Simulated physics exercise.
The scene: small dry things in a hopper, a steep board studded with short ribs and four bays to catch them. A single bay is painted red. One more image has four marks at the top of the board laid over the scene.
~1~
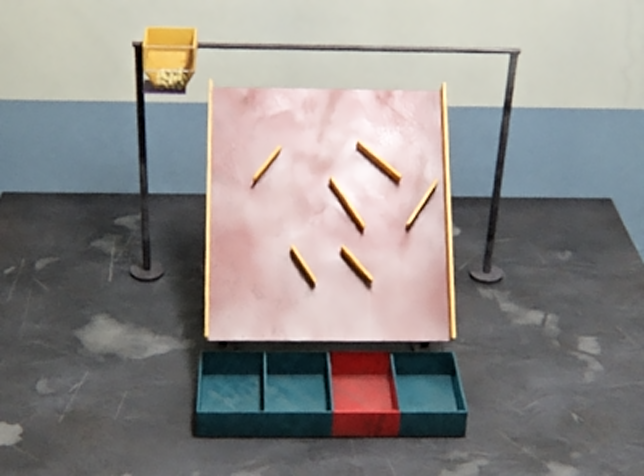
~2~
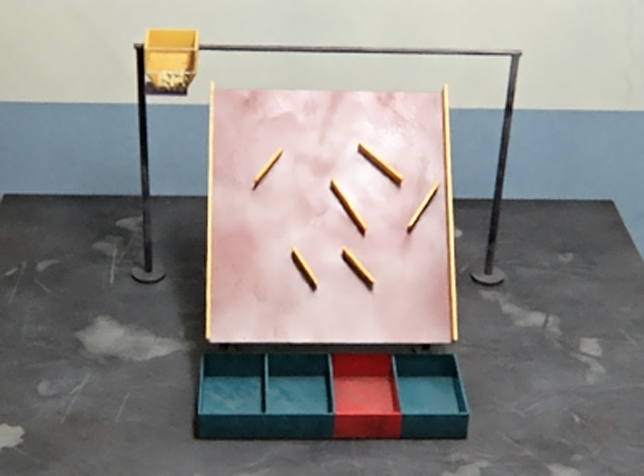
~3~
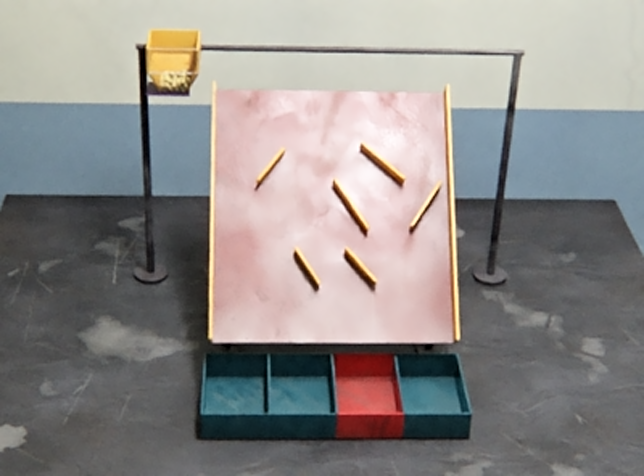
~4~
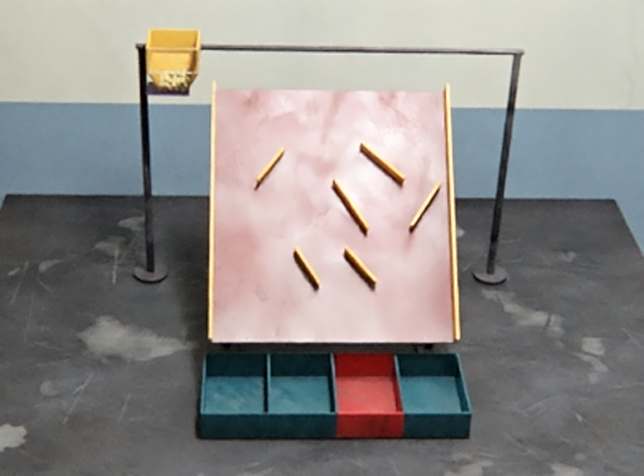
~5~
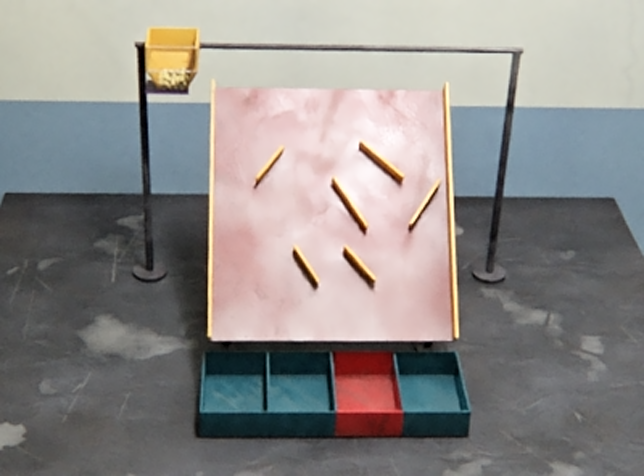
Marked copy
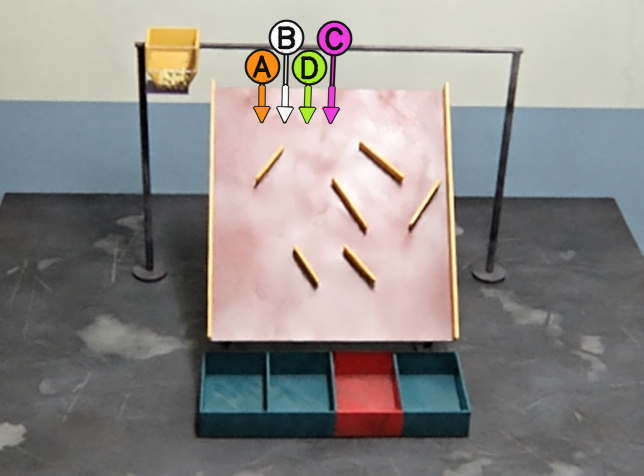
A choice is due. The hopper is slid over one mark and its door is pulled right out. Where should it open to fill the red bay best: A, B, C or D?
The best mark is D.
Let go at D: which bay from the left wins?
It is the third one.
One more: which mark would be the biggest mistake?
It is A.
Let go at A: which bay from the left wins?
The first.
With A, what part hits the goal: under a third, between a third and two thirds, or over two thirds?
Under a third.
On the marked copy, mark A meets the board at (261, 116); mark B meets the board at (284, 116); mark C meets the board at (330, 117); mark D meets the board at (307, 117).
With A, about a tenth in the red bay, the larger part in other bays, about a tenth outside the box.
With B, roughly a third in the red bay, roughly half in other bays, about a tenth outside the box.
With C, roughly a third in the red bay, roughly half in other bays, about a tenth outside the box.
With D, roughly half in the red bay, roughly a third in other bays, about a tenth outside the box.
